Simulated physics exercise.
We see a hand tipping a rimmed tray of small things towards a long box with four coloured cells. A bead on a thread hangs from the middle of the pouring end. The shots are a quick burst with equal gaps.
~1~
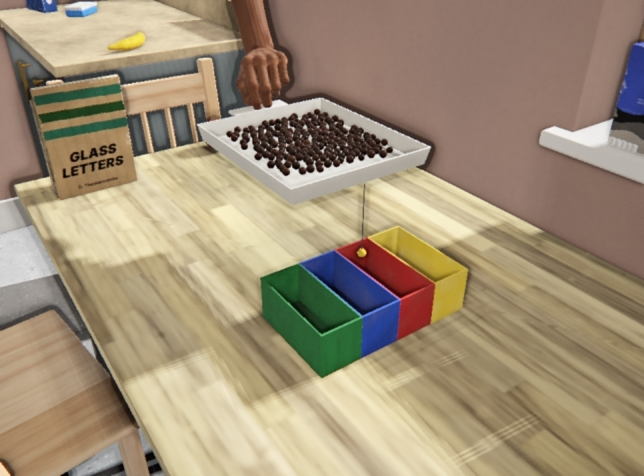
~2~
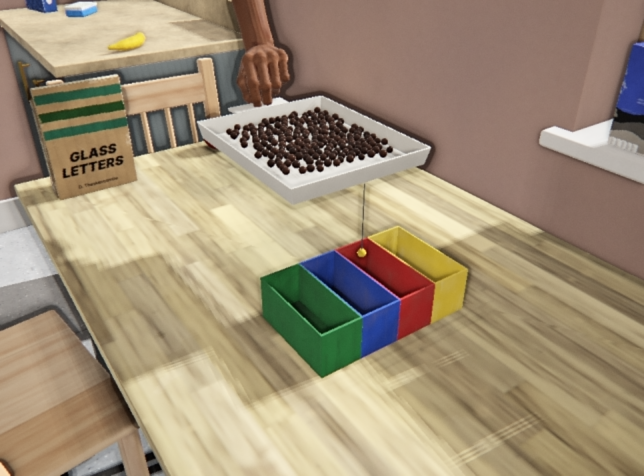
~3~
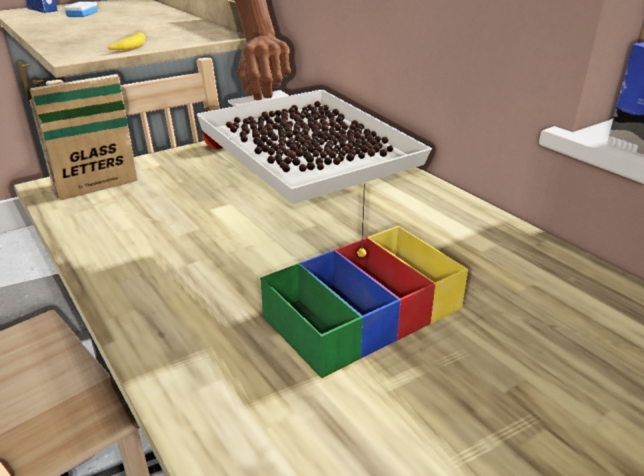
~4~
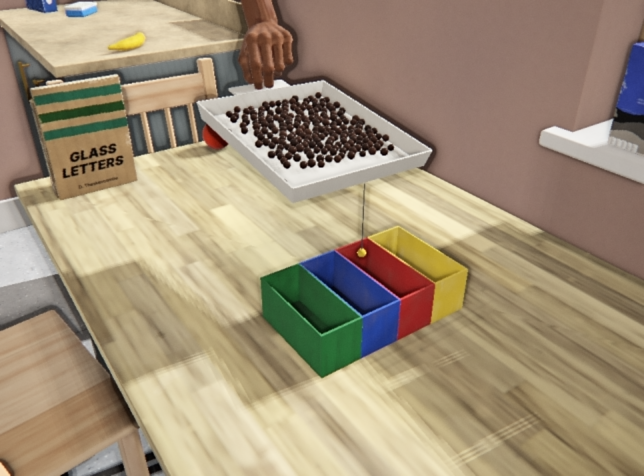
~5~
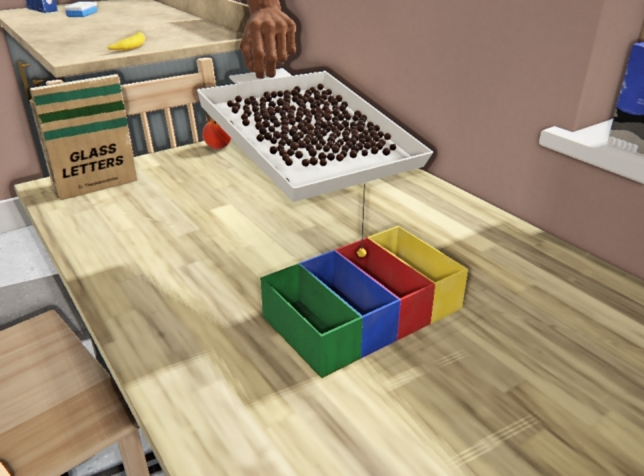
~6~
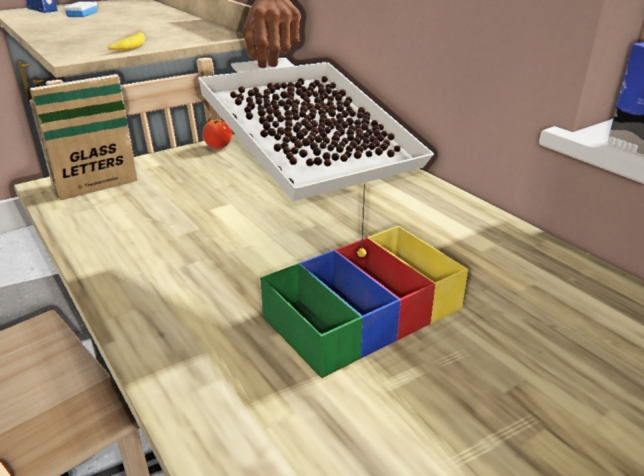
A hand slowly tilts a pale rimmed tray of chocolate balls over a wooden table, seen from above at an angle by a still camera in a room with dusky pink walls. Below the tray's near edge, where a yellow bead hangs on a thread, sits a box with green, blue, red and yellow cells, while a "Glass Letters" package stands at left. The tray's far side rises with the hand, the dark balls shift slightly, and a round red object comes into view behind it.
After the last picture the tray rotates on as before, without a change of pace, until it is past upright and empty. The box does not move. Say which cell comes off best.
The yellow cell gets the most.
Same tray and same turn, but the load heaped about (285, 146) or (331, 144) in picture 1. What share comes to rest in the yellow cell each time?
Near 40 % and 40 %.
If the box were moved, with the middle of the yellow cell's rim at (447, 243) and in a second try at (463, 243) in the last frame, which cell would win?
The first try: Red. The second: The cell in red.
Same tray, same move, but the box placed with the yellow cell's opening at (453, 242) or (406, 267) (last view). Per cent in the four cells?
About 90 and 50 per cent.
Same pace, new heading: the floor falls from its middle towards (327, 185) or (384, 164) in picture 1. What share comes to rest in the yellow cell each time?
Near 0 % and 60 %.
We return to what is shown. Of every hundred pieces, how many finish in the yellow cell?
Roughly 40 in a hundred.
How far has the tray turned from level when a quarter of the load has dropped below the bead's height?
Near 85 degrees.
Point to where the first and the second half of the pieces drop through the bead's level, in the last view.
Early half (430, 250), late half (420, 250).
Soon, tray tipped steeply; nearly all on the tray; a stray few in the yellow cell; a stray few falling or outside the box.
A while on, tray tipped right over; about a quarter on the tray; about a quarter in the yellow cell; a small part in the red cell; a stray few in the blue cell; about a third falling or outside the box.
Towards the end, tray tipped past a quarter turn; about half in the yellow cell; about a quarter in the red cell; a small part in the blue cell; a stray few in the green cell; about a quarter falling or outside the box.
Finally, tray tipped past a quarter turn; about half in the yellow cell; about a quarter in the red cell; a small part in the blue cell; a stray few in the green cell; about a quarter outside the box.
